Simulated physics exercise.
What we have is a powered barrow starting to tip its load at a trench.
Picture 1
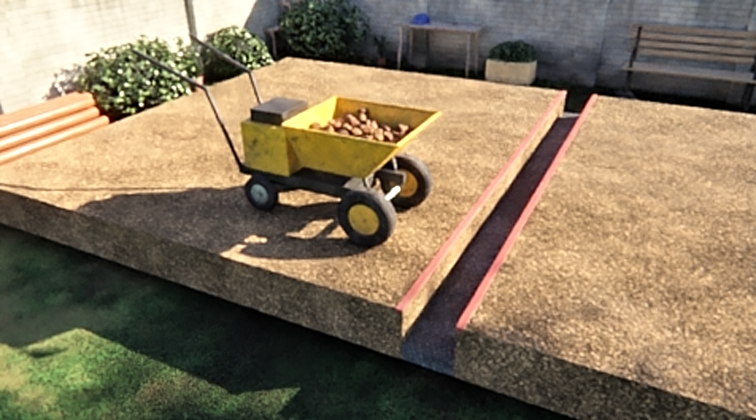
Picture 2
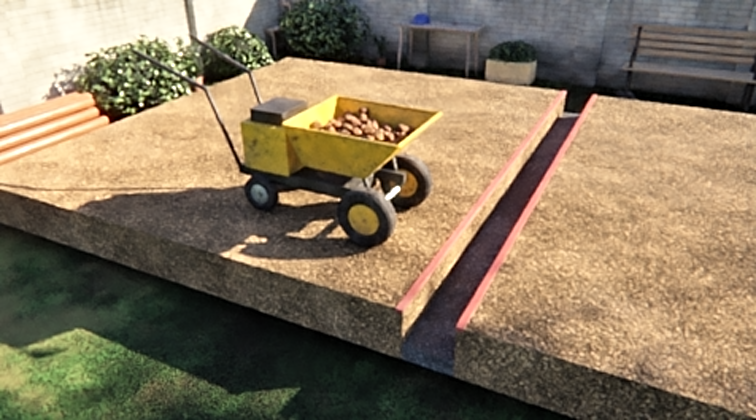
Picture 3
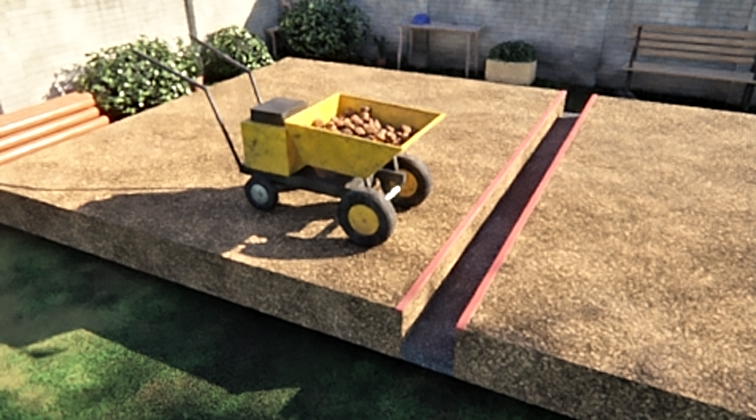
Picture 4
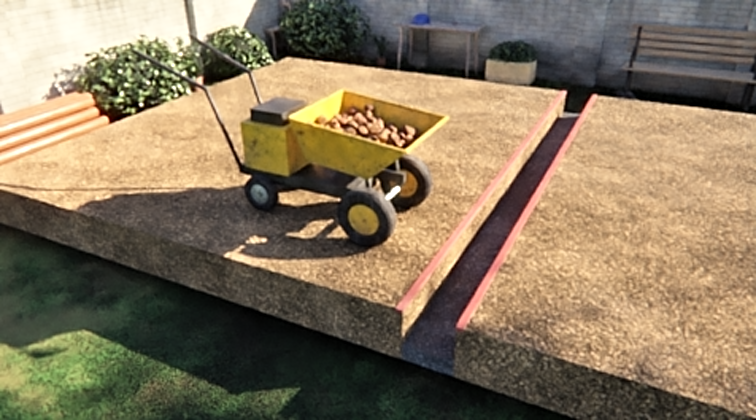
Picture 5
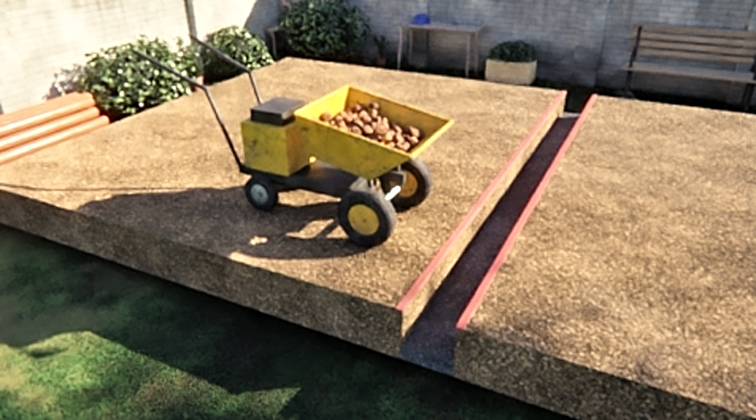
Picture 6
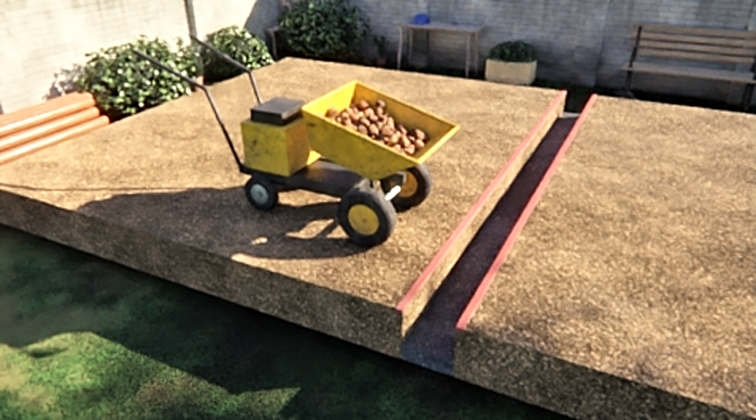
The yellow skip of a small wheeled barrow, loaded with brown clods, tilted slowly forward to the right, slightly at first and then more clearly, while its wheels stayed still beside a red-edged trench.
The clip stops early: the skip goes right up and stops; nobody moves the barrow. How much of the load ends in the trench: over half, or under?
Between the edges lies more than half of the load.
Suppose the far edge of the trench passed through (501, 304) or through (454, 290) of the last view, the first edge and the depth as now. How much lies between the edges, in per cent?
In turn 100 and 30 in a hundred.
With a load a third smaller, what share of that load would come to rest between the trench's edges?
Some 100 per cent.
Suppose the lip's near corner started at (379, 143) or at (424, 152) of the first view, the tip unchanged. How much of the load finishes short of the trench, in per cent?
About 0 and 0 per cent.
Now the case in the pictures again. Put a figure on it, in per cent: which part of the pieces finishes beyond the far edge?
It comes to 10 per cent or so.
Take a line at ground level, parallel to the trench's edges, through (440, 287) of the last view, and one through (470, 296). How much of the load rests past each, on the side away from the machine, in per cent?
First some 70, then 10 per cent.
Soon after the last picture, skip tipped steeply; all in the skip.
A little later, skip tipped right over; most in the skip; a small part in or heaped over the trench; a stray few beyond it; a stray few falling.
Later still, skip tipped right over; a stray few in the skip; nearly all in or heaped over the trench; a small part beyond it.
By the end, skip tipped right over; nearly all in or heaped over the trench; a small part beyond it.
